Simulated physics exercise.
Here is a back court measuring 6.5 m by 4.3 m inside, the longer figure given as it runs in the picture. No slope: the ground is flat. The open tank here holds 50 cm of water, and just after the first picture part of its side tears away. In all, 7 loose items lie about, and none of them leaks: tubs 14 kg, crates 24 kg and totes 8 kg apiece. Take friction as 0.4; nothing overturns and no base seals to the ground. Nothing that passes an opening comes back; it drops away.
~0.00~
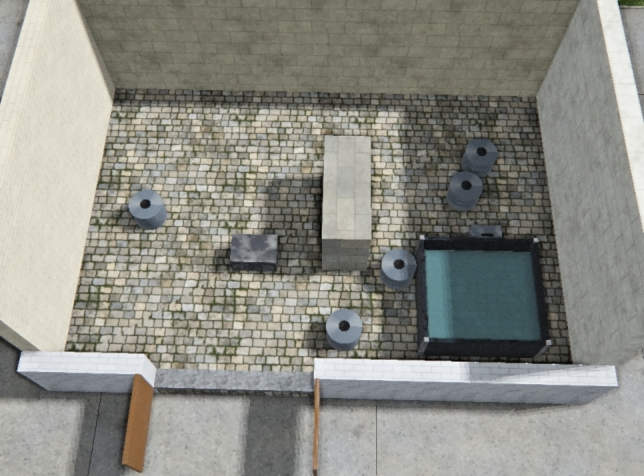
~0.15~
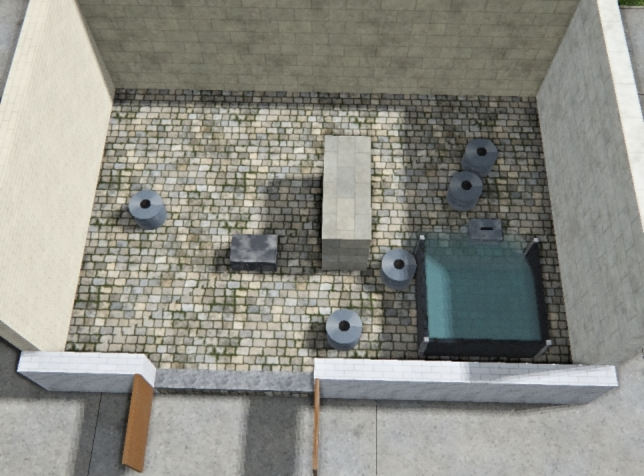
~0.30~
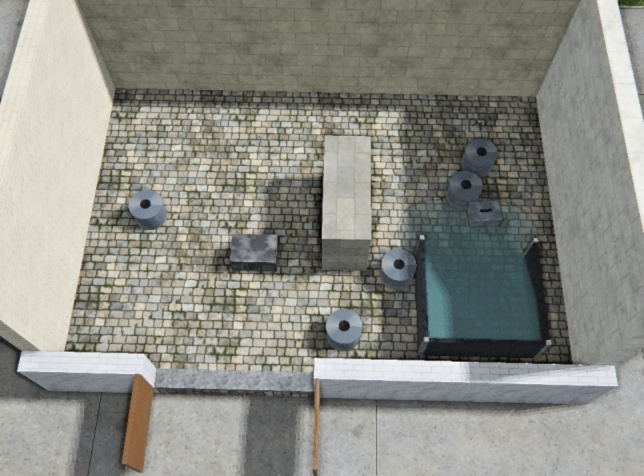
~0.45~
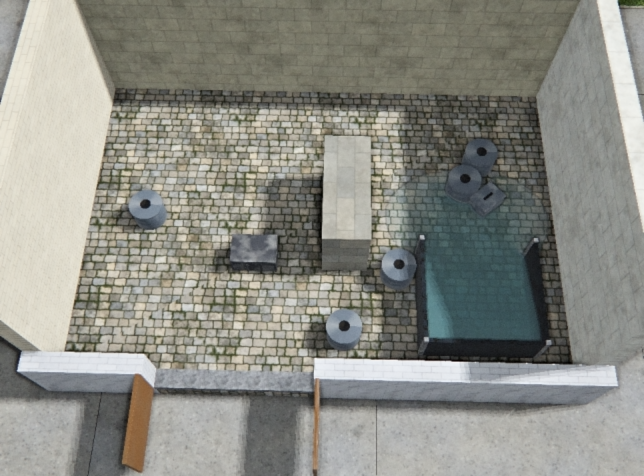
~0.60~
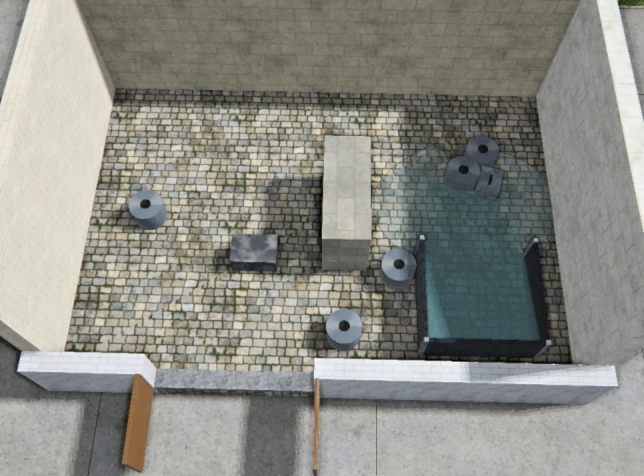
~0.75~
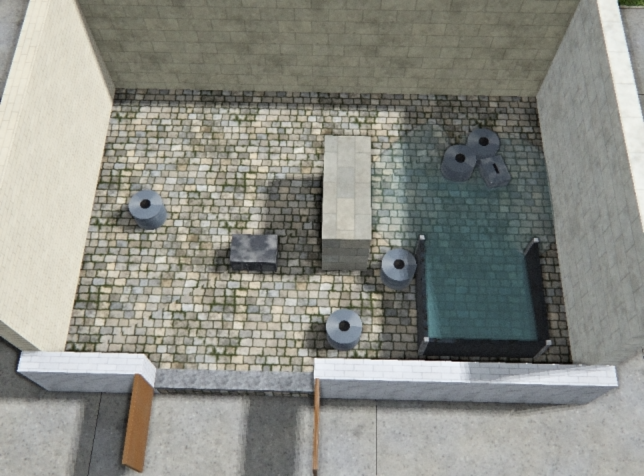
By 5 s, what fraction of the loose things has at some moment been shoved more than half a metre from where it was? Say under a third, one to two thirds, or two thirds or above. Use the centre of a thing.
One to two thirds.
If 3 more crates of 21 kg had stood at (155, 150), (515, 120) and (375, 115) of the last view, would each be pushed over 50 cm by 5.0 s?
Well, in turn they are below that, above that and above that.
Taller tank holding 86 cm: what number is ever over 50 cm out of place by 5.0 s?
That would make 4 of them.
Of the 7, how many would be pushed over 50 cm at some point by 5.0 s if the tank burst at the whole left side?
Result: 2.
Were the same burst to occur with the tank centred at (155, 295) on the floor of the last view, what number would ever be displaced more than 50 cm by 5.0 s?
That would give 1.
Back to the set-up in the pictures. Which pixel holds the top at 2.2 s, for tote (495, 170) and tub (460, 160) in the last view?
Somewhere about (527, 99) and (424, 91).
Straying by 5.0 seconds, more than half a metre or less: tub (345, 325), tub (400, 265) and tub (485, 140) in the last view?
In turn: Less, short of it, over.
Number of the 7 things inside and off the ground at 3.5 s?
2.
After 1.1 s 3 of 7 are over 50 cm from their spots; 0 afloat.
After 2.2 s 3 of 7 are over 50 cm from their spots; 3 afloat.
After 3.5 s 3 of 7 are over 50 cm from their spots; 2 afloat.
After 5.0 s 3 of 7 are over 50 cm from their spots, and 3 have been at some point; 0 afloat.
